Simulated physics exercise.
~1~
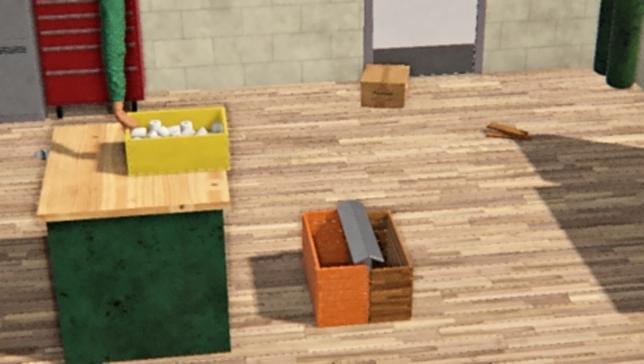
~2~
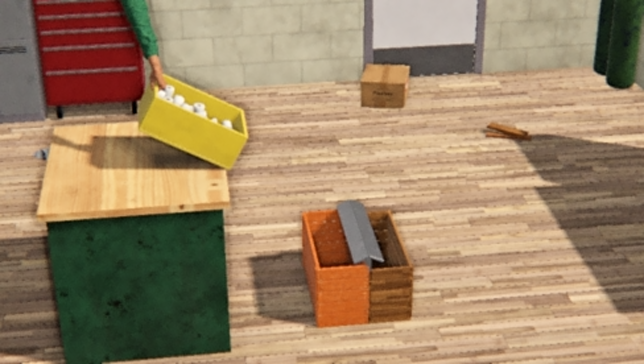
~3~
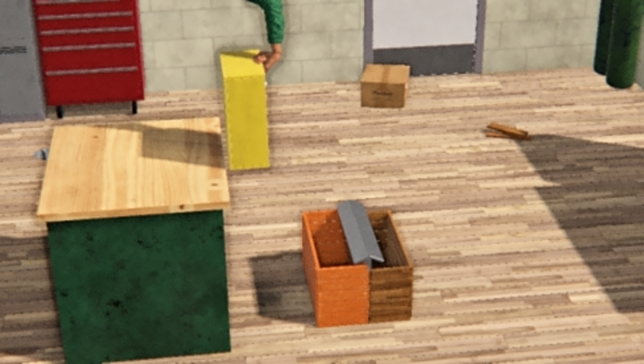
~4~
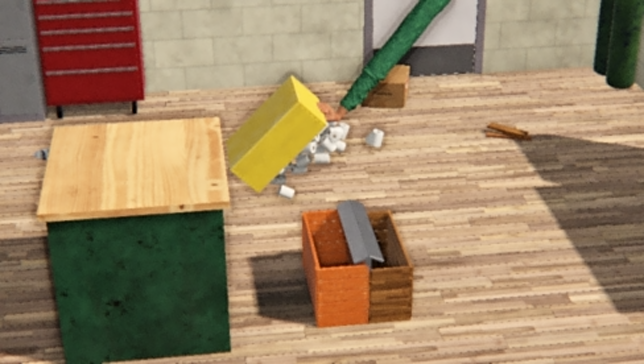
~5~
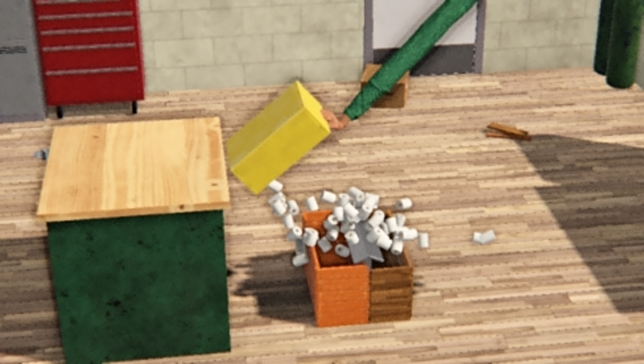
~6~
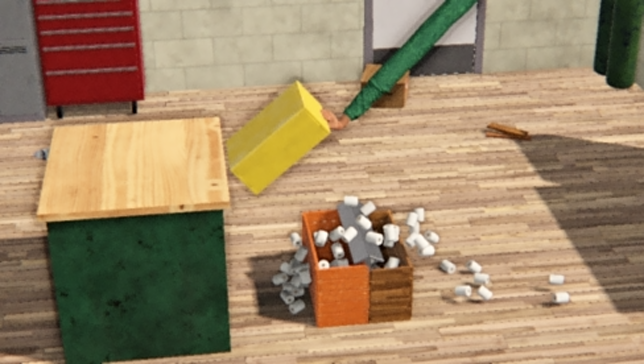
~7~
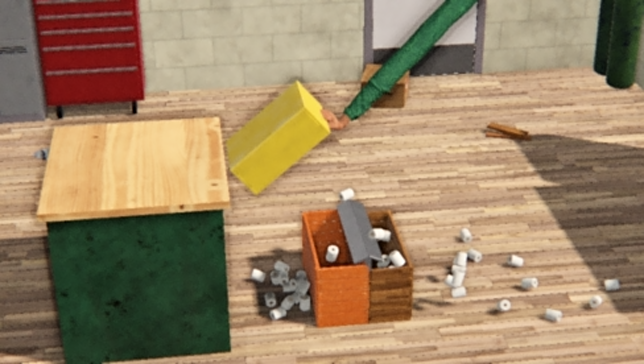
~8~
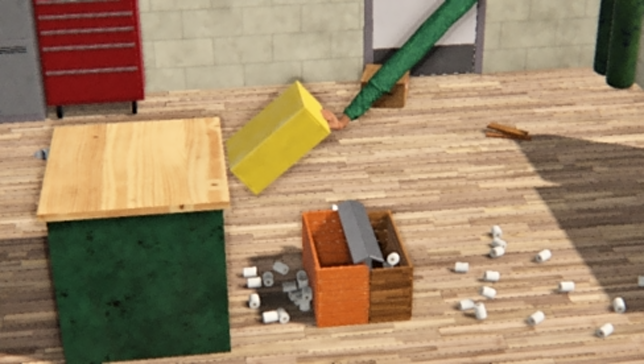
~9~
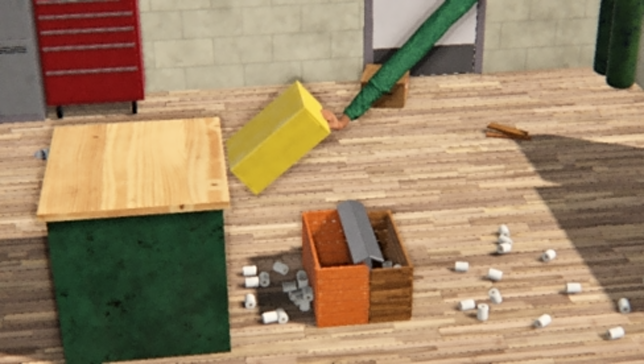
A yellow crate full of small white rolls sits on a wooden-topped green bench at the left of a workshop, seen from above by a still camera. A green-sleeved arm reaches to it from behind, and an orange bin and a brown wooden tote stand side by side on the plank floor, a grey ridge between them. The crate tips to the right over the bench edge until it hangs mouth down. The rolls spill in a cluster, strike the ridge and bins, and scatter. Some drop inside, while others settle on the floor to the left and far to the right.
